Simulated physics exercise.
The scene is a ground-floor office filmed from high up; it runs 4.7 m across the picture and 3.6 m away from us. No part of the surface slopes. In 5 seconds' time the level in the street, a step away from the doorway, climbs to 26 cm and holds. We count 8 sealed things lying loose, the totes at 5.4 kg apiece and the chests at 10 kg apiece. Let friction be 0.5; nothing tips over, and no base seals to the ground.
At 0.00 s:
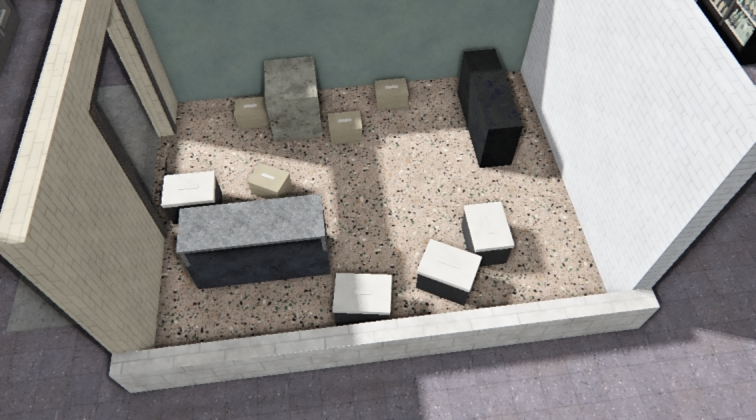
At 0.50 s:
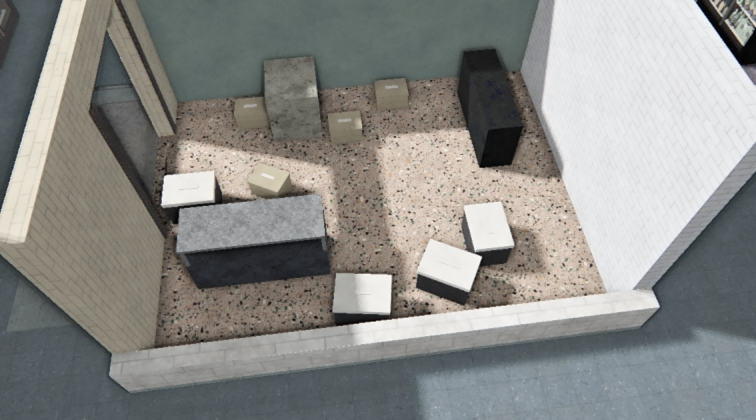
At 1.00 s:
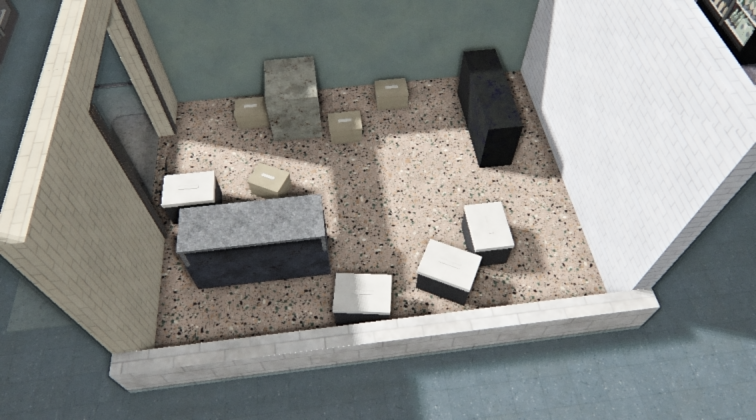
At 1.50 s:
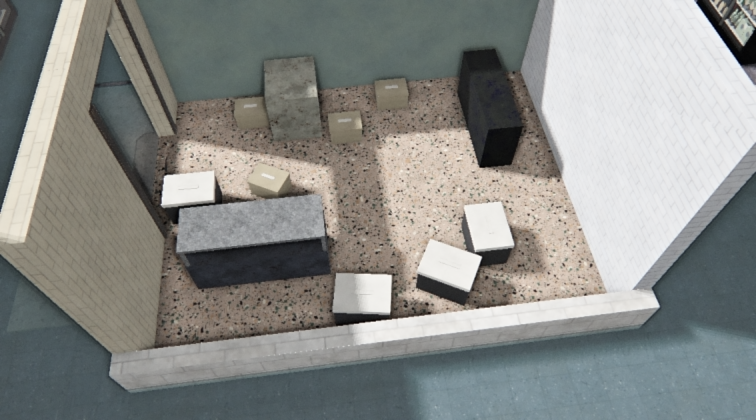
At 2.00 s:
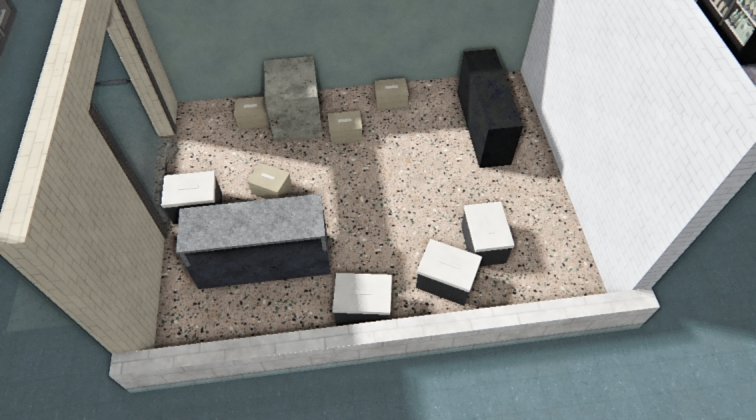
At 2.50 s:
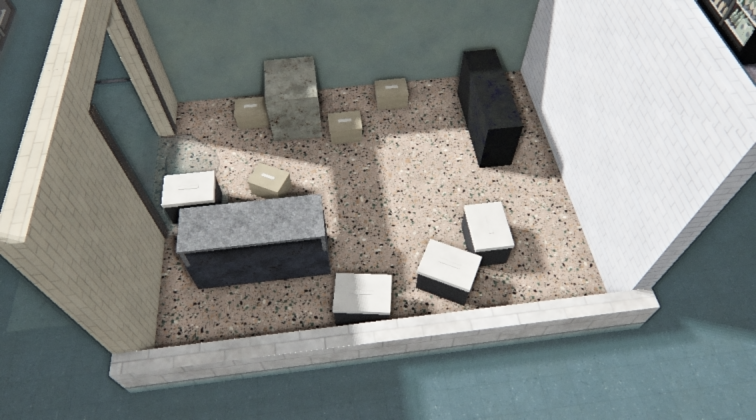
Water covering the street outside a walled room, then just edging in at the left doorway while the boxes inside stay still.
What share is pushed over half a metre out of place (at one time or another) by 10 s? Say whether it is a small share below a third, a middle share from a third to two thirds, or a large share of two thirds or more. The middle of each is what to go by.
A large share, two thirds or more.
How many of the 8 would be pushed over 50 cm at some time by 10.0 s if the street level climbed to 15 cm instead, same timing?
I count 5 of them in that case.
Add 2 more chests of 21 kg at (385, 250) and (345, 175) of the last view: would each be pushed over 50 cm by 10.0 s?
In turn: Short of it, over.
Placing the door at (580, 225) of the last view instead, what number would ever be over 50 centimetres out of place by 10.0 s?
Then it comes to 6.
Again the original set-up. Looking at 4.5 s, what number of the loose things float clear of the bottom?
At that moment it comes to 2.
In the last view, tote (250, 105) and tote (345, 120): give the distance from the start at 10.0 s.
Respectively 40 and 60 cm.
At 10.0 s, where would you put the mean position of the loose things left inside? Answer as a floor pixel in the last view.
Near (410, 206).
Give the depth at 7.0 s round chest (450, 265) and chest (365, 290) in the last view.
Roughly 3 and 1 cm.
After 3.5 s 0 of 8 are over 50 cm from their spots; 0 afloat.
After 4.5 s 1 of 8 are over 50 cm from their spots; 2 afloat.
After 7.0 s 4 of 8 are over 50 cm from their spots; 5 afloat.
After 10.0 s 5 of 8 are over 50 cm from their spots, and 6 have been at some point; 7 afloat.
